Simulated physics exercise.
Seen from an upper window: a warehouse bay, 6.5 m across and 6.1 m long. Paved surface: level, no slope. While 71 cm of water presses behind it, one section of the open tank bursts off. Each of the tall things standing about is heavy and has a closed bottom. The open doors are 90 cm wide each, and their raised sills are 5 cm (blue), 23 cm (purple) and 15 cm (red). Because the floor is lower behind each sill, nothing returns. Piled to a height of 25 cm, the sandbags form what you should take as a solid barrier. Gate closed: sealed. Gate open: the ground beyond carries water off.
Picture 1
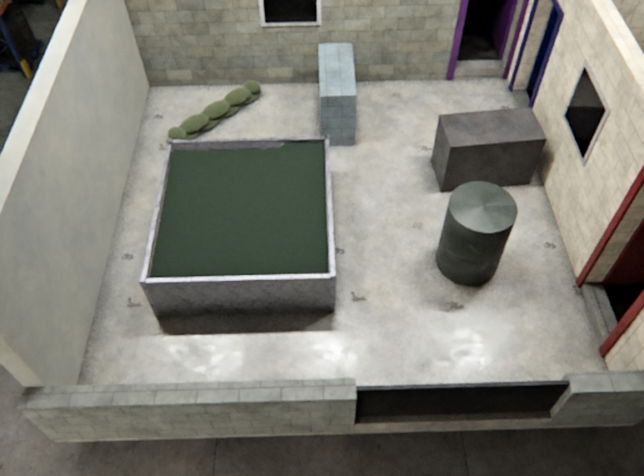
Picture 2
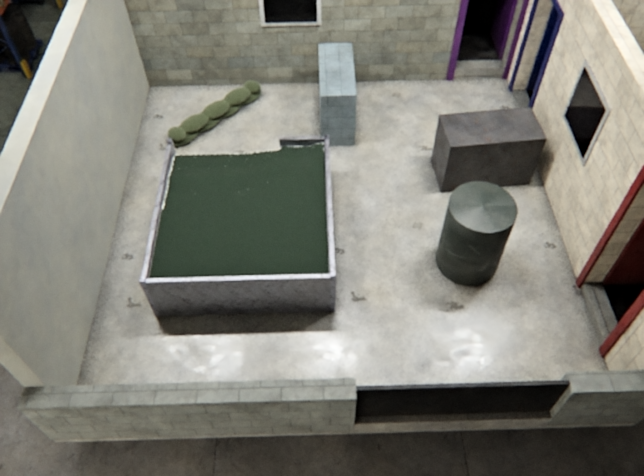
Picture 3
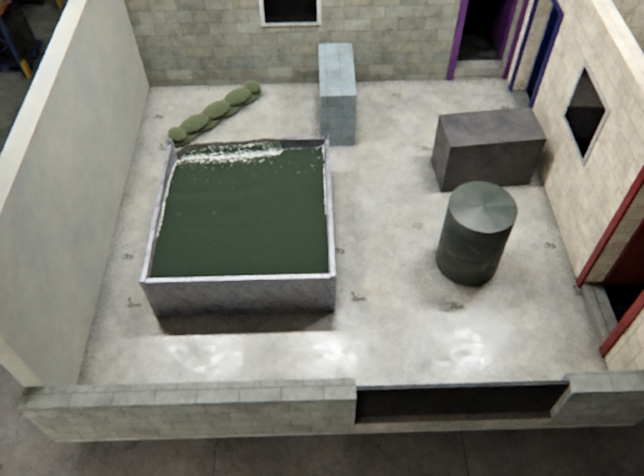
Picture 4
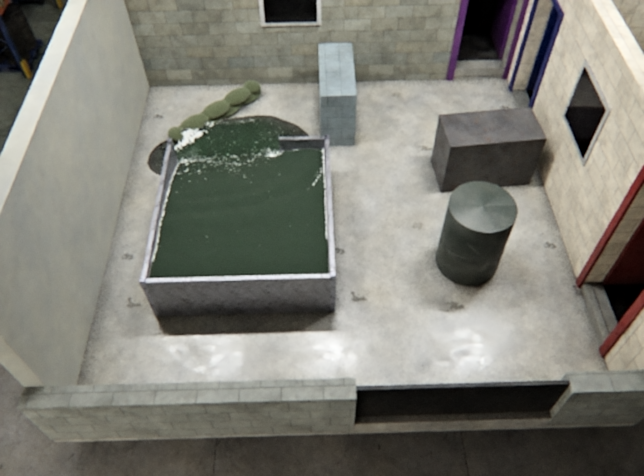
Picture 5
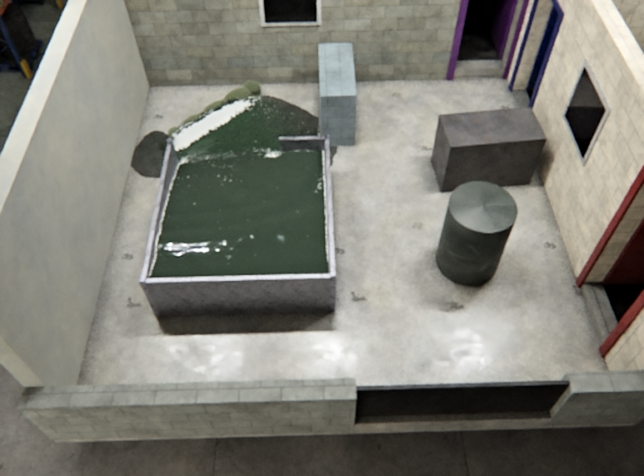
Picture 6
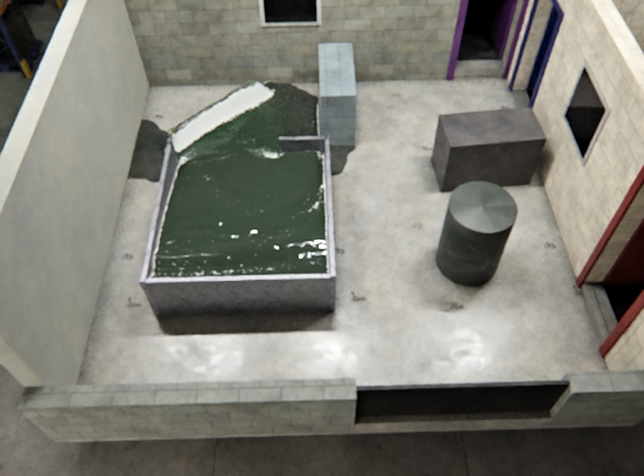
The clip opens on a square tank of still, dark green water in a walled, paved bay. Part of its back side gives way and water pours out toward the row of green sandbags, foaming white along them, then spreads left to the wall and right around the pale block while ripples cross the tank.
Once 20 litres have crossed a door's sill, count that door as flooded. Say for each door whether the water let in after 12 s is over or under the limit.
Water let in: Blue door over; purple door under; red door under.
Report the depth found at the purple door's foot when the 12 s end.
About 8.5 cm.
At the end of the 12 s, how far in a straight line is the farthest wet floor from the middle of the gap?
I'd say around 6.2 m from the gap.
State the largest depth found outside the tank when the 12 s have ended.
About 14 cm at most.
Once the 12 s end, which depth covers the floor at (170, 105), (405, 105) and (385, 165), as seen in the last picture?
Roughly 13, 7 and 5 cm, in turn.
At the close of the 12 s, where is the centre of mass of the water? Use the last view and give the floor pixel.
Balance point at about (325, 210).
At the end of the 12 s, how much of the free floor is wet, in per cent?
About 95 per cent.
A moment later water covers 20 % of the floor and is deepest (50 cm) near (309, 94); blue door not reached, purple door not reached, red door not reached.
Soon after water covers 35 % of the floor and is deepest (52 cm) near (309, 101); blue door 3 cm at the sill, 0 L in, purple door 5 cm at the sill, 0 L in, red door not reached.
Next water covers 55 % of the floor and is deepest (39 cm) near (149, 92); blue door 15 cm at the sill, 110 L in, purple door 9 cm at the sill, 0 L in, red door not reached.
Later on water covers 85 % of the floor and is deepest (23 cm) near (75, 397); blue door 13 cm at the sill, 266 L in, purple door 15 cm at the sill, 0 L in, red door 4 cm at the sill, 0 L in.
At the end water covers 95 % of the floor and is deepest (14 cm) near (477, 196); blue door 10 cm at the sill, 360 L in, purple door 8 cm at the sill, 0 L in, red door 13 cm at the sill, 1 L in.
